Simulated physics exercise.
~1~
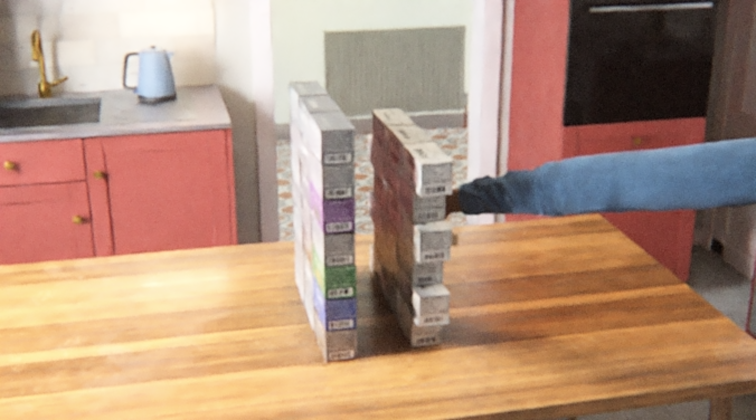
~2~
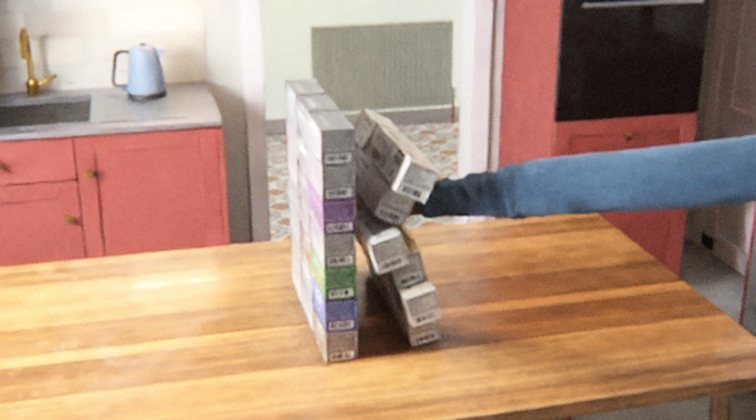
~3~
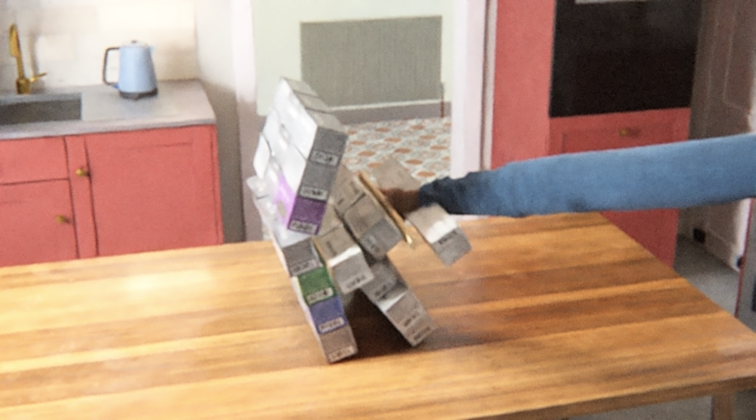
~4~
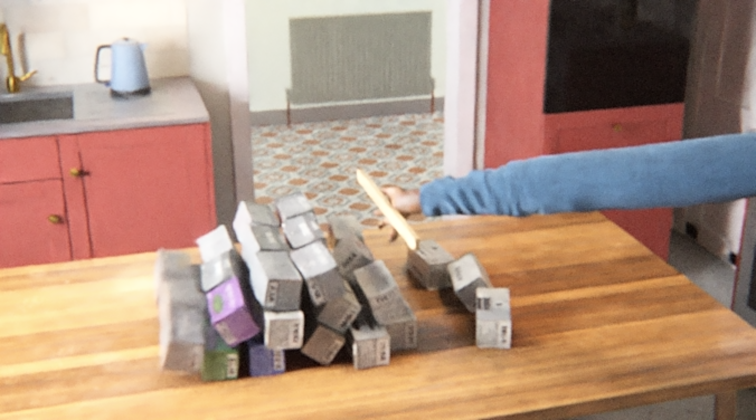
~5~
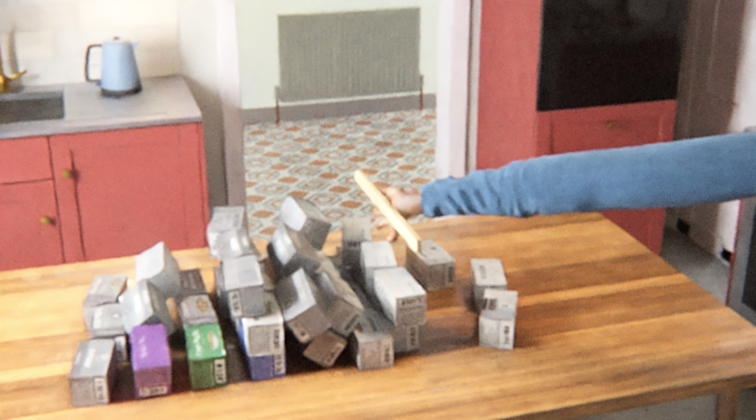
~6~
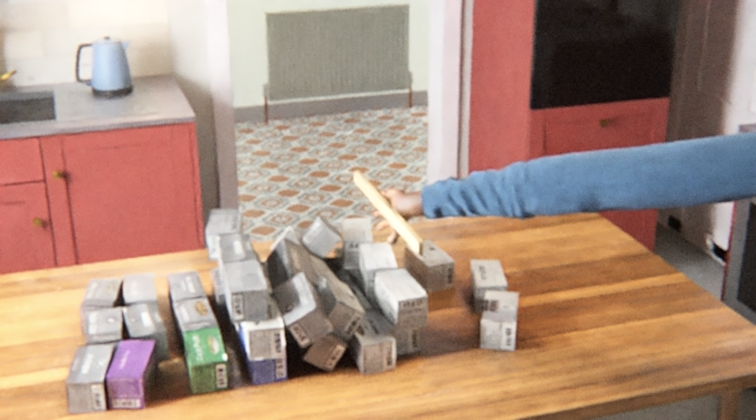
A hand in a blue sleeve pushed a wooden batten leftward into one of two upright stacks of small boxes on a kitchen table, tipping it against the other, and both toppled left into a jumbled heap, the purple and green boxes ending up lying down.
